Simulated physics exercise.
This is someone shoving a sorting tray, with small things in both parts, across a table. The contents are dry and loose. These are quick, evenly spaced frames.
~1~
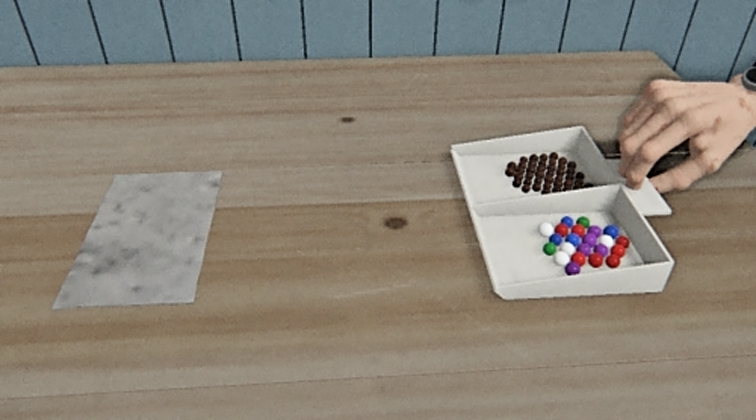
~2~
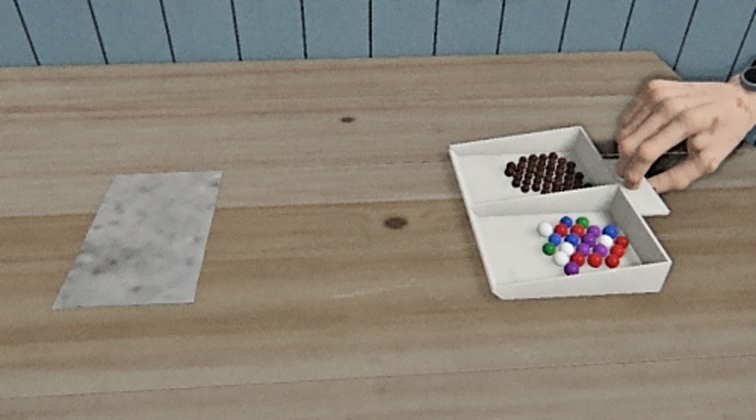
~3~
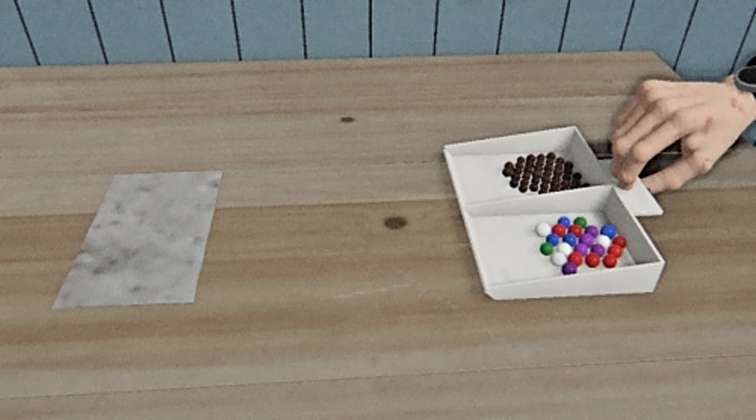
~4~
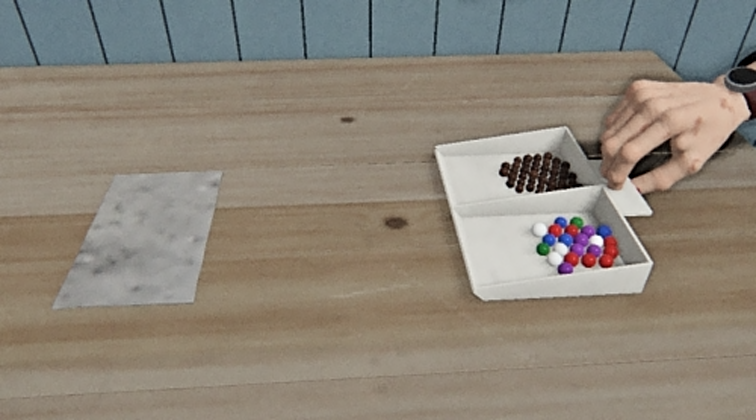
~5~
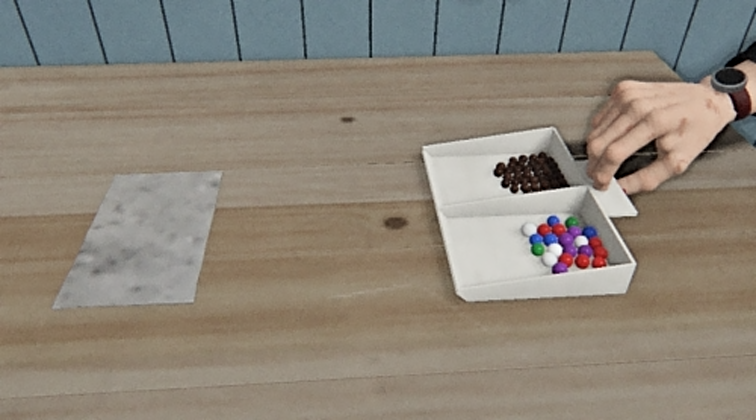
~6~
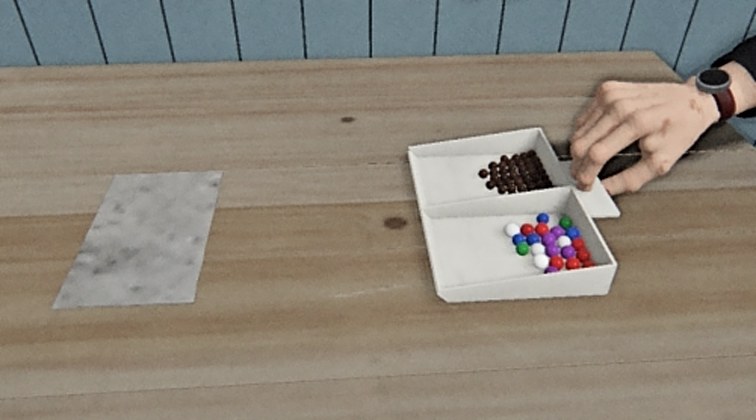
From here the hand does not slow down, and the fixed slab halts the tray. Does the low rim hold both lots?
The nearer handful stays in the tray; the farther handful stays in the tray.
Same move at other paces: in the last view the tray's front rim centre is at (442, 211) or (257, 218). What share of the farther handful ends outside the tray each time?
Roughly 0 per cent, and 50 per cent.
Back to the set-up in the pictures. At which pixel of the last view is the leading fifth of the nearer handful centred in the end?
Close to (212, 273).
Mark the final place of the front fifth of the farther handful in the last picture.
At about (227, 195).
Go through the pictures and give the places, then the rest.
In the first picture, front rim (470, 210), at rest; slab (137, 264); nearer handful (589, 241), a few gumballs; farther handful (550, 174), some chocolate balls.
In the second picture, front rim (468, 210), hardly any of the way covered; farther handful (549, 174).
In the third picture, front rim (462, 210), hardly any of the way covered; nearer handful (586, 241).
In the fourth picture, front rim (452, 210), about a tenth of the way covered; farther handful (544, 174).
In the fifth picture, front rim (437, 211), about a tenth of the way covered; nearer handful (566, 241).
In the sixth picture, front rim (421, 212), roughly a quarter of the way covered; slab (137, 264); nearer handful (548, 240); farther handful (523, 176).
Then, 0.33 s later than the last frame, tray still sliding, front rim near (321, 216); nearer handful all inside; farther handful all inside.
Then, 0.76 s later than the last frame, tray stopped at the slab; nearer handful all inside; farther handful all inside.
Then, 0.97 s later than the last frame, tray stopped at the slab; nearer handful all inside, moved towards the front rim; farther handful all inside, moved towards the front rim.
When it is over, tray stopped at the slab; nearer handful all inside, moved towards the front rim; farther handful all inside, moved towards the front rim.
